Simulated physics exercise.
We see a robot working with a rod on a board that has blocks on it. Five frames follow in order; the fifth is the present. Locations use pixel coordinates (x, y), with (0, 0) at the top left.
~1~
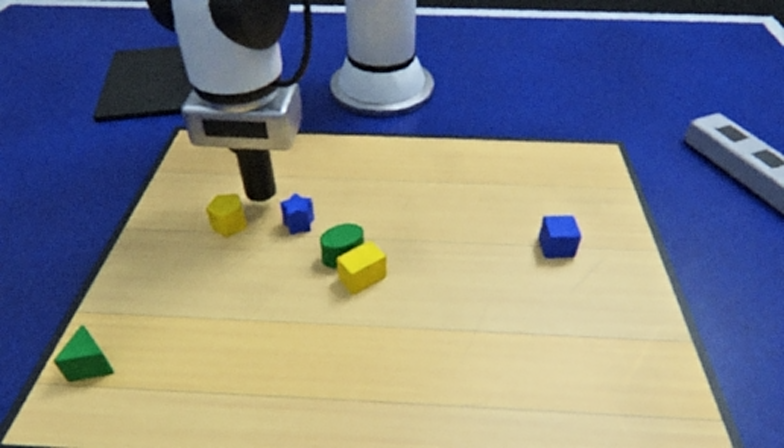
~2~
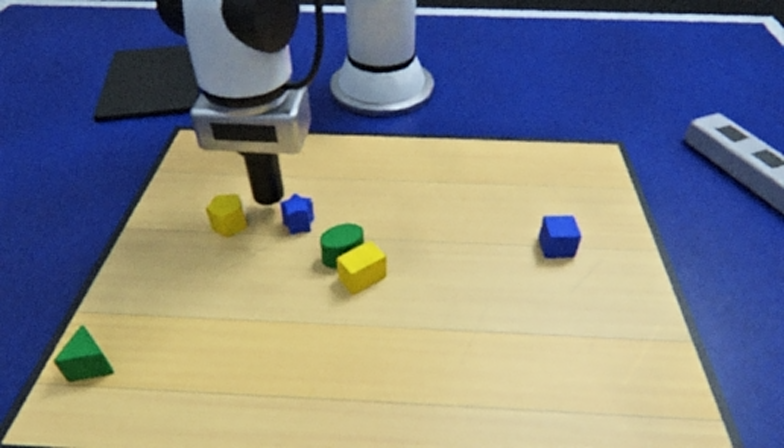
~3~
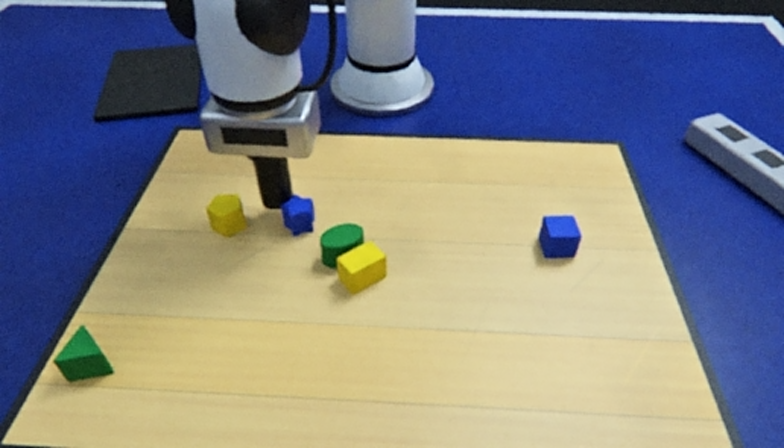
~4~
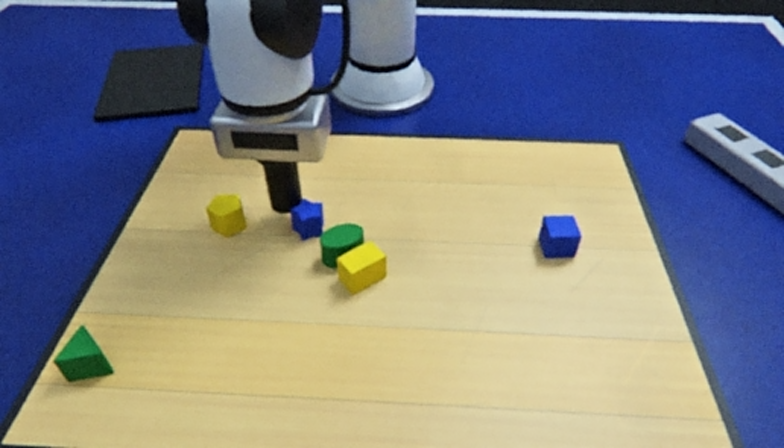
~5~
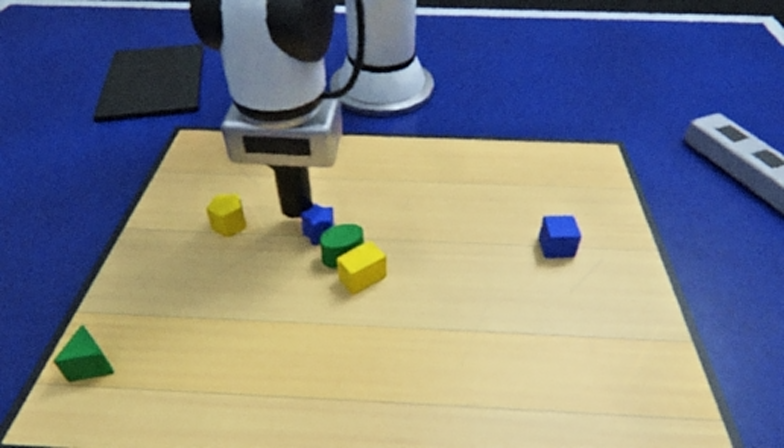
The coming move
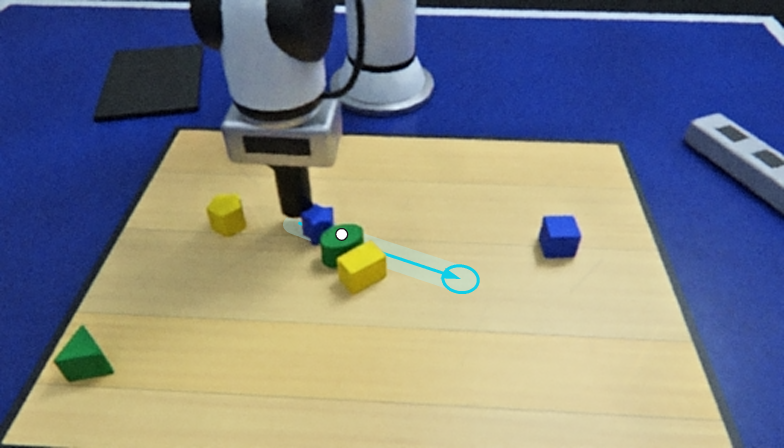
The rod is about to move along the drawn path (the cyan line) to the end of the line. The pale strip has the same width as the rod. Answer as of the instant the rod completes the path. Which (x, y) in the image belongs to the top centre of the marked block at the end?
Located at (423, 279).
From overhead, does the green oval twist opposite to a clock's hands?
It seems not.
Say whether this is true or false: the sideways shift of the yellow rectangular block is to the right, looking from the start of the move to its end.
My answer: True.
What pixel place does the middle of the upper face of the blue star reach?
The spot you're after is about (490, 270) in the image.
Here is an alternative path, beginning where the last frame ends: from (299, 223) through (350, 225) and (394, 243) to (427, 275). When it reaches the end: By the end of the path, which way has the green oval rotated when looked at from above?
From above, the green oval will be seen to turn clockwise.
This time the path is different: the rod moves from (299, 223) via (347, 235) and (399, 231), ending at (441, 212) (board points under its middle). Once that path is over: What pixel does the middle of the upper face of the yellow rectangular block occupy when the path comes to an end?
I predict (382, 277).
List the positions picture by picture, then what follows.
The first picture shows tip of the rod (261, 192), middles of tops, yellow pentagon (225, 203), blue star (296, 203), green oval (342, 234), yellow rectangular block (362, 256).
The second picture shows rod (269, 195), nothing pushed.
The third picture shows rod (278, 199), blue star (298, 204).
The fourth picture shows rod (287, 204), blue star (307, 208).
The fifth picture shows rod (297, 208), yellow pentagon (225, 203), blue star (318, 213), green oval (342, 234), yellow rectangular block (362, 256).
The line goes straight from (299, 223) to (461, 279); the dot is on the green oval.
On the path given first. One third of the way, rod (350, 227); blue star (373, 234); green oval (383, 254), turned 25° clockwise; yellow rectangular block (386, 278), turned 40° clockwise.
Two thirds of the way, rod (405, 245); blue star (431, 251); green oval (423, 279), turned 85° clockwise; yellow rectangular block (400, 297), turned 70° clockwise.
At the end, rod (462, 264); yellow pentagon unmoved; blue star (491, 271); green oval (423, 279), turned 85° clockwise; yellow rectangular block (400, 297), turned 70° clockwise.
